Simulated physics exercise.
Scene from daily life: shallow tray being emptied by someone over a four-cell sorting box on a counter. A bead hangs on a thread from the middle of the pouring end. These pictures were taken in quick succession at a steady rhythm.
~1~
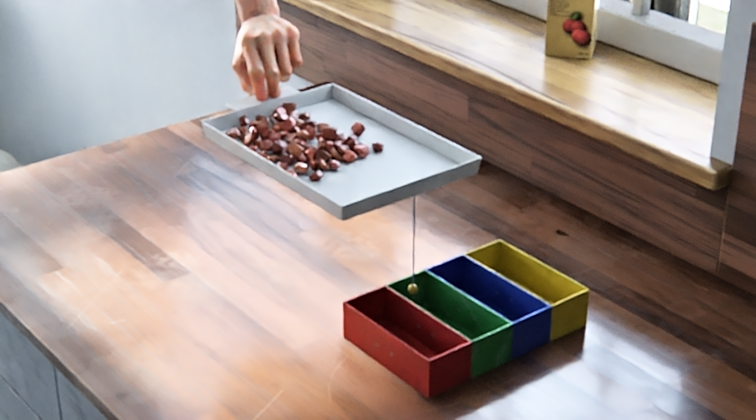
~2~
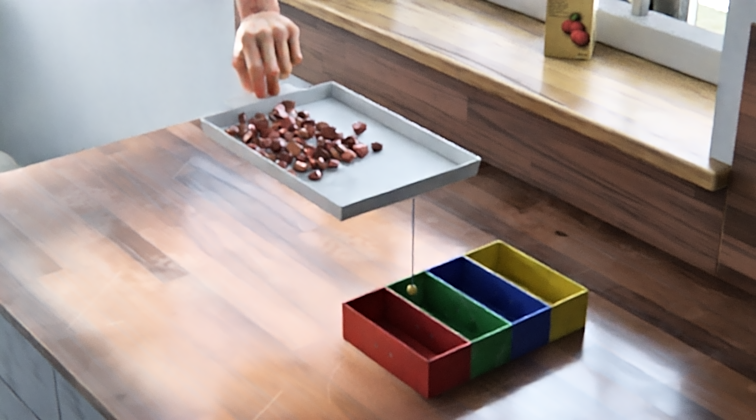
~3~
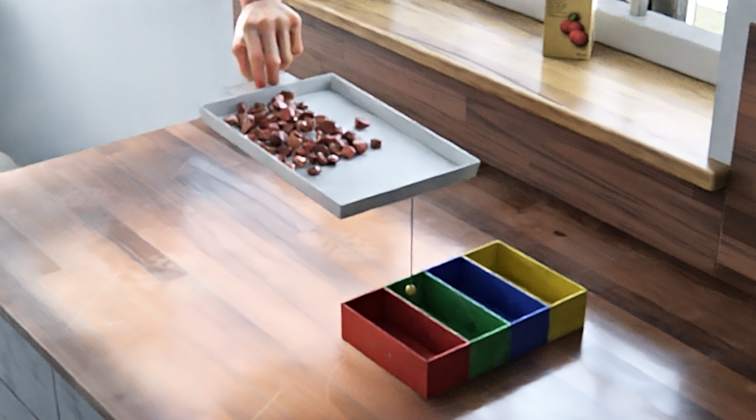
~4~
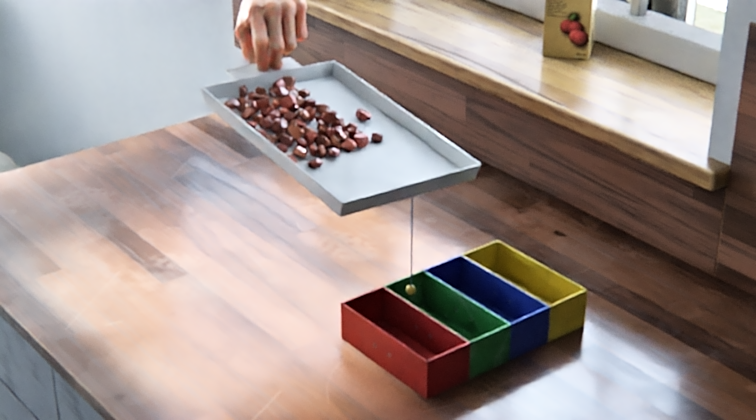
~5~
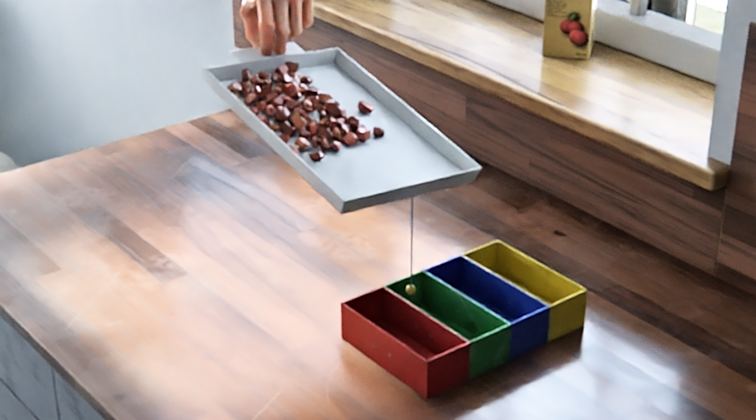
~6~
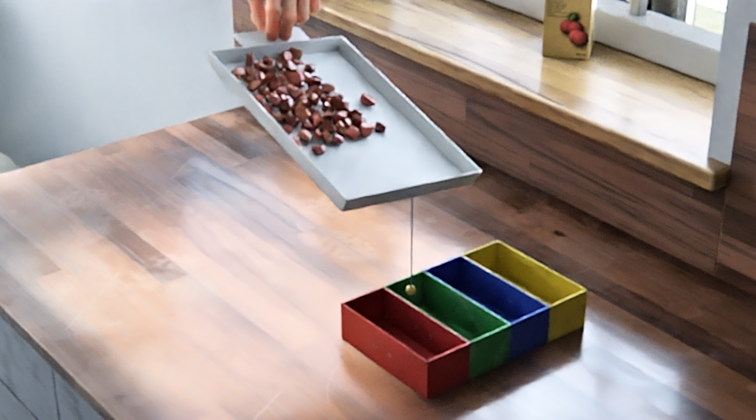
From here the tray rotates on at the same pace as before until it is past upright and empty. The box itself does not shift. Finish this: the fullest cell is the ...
... Blue one.
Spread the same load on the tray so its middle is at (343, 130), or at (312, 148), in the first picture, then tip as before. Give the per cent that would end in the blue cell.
You'd get near 60 percent first and near 50 percent after that.
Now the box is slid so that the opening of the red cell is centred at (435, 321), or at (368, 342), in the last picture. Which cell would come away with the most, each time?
Position one: The cell in green. Position two: The cell in yellow.
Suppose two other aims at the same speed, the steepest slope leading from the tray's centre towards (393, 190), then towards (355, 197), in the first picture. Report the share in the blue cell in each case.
Lab note: Try one about 0 %, try two 0 %.
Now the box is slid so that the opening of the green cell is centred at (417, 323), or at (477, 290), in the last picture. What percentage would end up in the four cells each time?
Around 100 per cent for the first position, around 100 per cent for the second.
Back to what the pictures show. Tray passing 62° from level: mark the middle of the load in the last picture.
Load centre: Approx. (444, 165).
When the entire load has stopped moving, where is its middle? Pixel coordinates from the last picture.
Near (490, 325), more or less.
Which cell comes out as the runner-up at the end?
That would be that green cell.
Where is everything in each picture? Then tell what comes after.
The first picture shows corners of the pouring end (342, 204) and (478, 157), level; middle of the load (298, 143), bits of crushed brick; bead on its thread (413, 289); red cell (450, 366); green cell (491, 347); blue cell (531, 329); yellow cell (569, 312).
The second picture shows corners of the pouring end (342, 204) and (477, 159), level; middle of the load (297, 142).
The third picture shows corners of the pouring end (342, 203) and (476, 161), tipped barely, lowest at the right corner; middle of the load (297, 134).
The fourth picture shows corners of the pouring end (343, 201) and (477, 163), tipped a little, lowest at the right corner; middle of the load (298, 123).
The fifth picture shows corners of the pouring end (345, 198) and (478, 166), tipped a little, lowest at the right corner; middle of the load (300, 112).
The sixth picture shows corners of the pouring end (347, 197) and (478, 170), tipped clearly, lowest at the right corner; middle of the load (304, 103); red cell (448, 367); green cell (490, 348); blue cell (529, 330); yellow cell (567, 312).
Just after the last frame, tray tipped steeply; almost all on the tray; about a tenth falling or outside the box.
A moment on, tray tipped past a quarter turn; roughly a quarter on the tray; roughly a third in the blue cell; about a tenth in the green cell; about a tenth in the yellow cell; about a tenth falling or outside the box.
Further on, tray tipped past a quarter turn; roughly half in the blue cell; roughly a quarter in the green cell; about a tenth in the yellow cell; about a tenth falling or outside the box.
When it is over, tray tipped past a quarter turn; roughly half in the blue cell; roughly a quarter in the green cell; about a tenth in the yellow cell; not one in the red cell; about a tenth outside the box.
